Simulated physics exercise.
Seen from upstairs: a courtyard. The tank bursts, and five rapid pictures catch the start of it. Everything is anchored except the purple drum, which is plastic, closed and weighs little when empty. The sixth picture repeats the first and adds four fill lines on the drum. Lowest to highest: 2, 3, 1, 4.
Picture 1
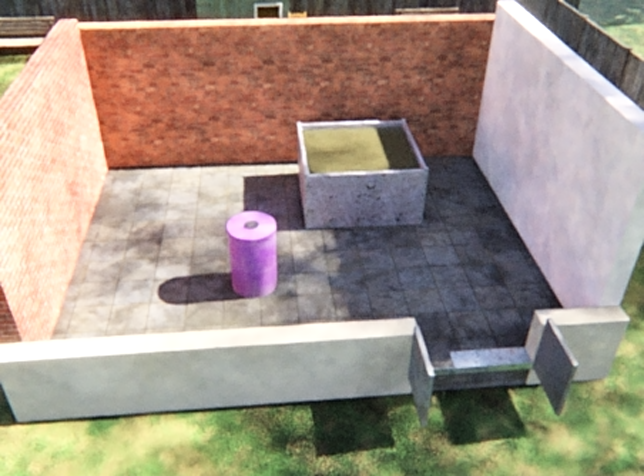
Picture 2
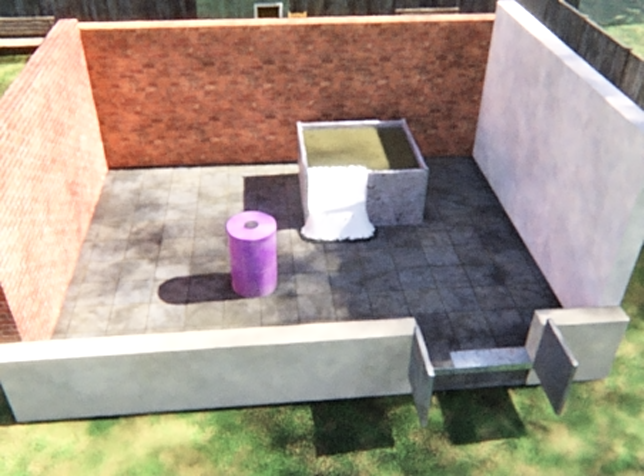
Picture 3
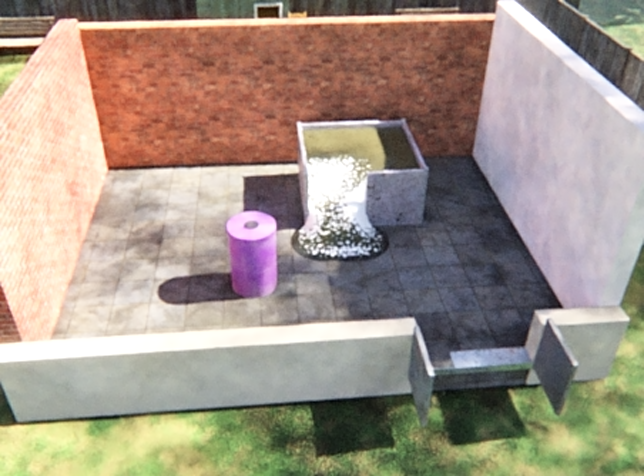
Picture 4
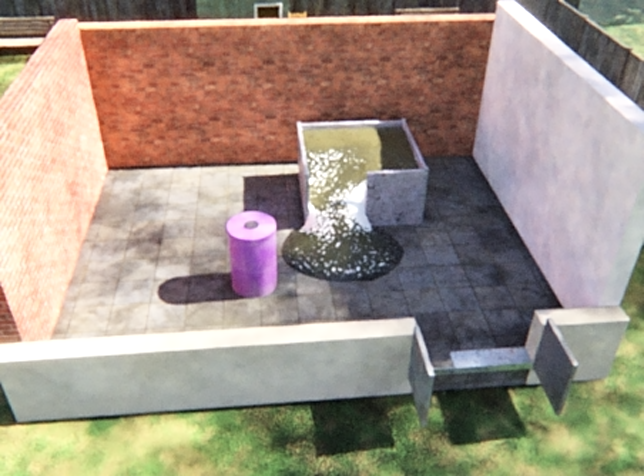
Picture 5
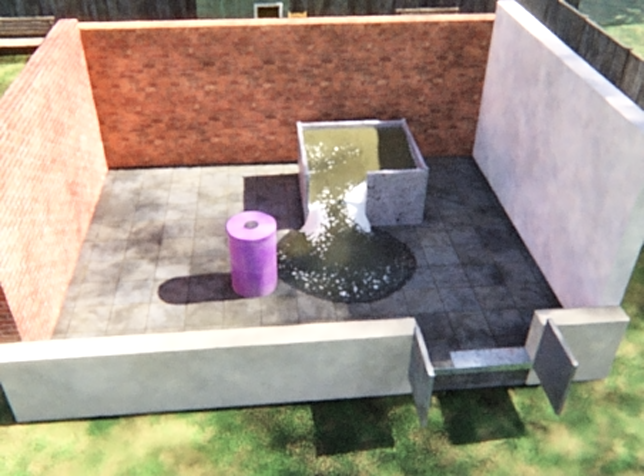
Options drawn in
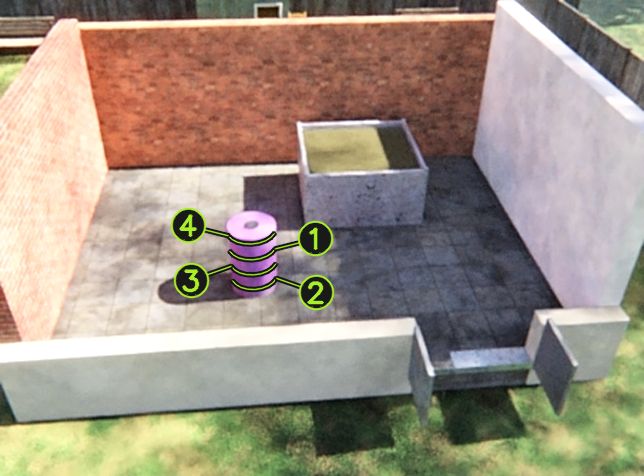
In a walled, paved yard seen from above, a full tank stands near the brick back wall, with a purple drum to its left and an open gate in front. White, foaming water pours down the tank's near side, then spreads into a dark, speckled puddle that widens toward the motionless drum.
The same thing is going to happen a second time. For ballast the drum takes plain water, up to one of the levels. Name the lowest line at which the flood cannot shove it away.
Use level 3.
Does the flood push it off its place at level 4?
No, that is safe.
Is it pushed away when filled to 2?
Yes, that goes wrong.
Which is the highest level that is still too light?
That is level 2.
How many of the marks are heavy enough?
Three.
On the marked copy, 1 at (252, 259); 2 at (254, 289); 3 at (253, 274); 4 at (251, 244); from the bottom up 2, 3, 1, 4.
Choosing 1, it does not move.
Choosing 2, it is pushed about its own width away.
Choosing 3, it does not move.
Choosing 4, it does not move.
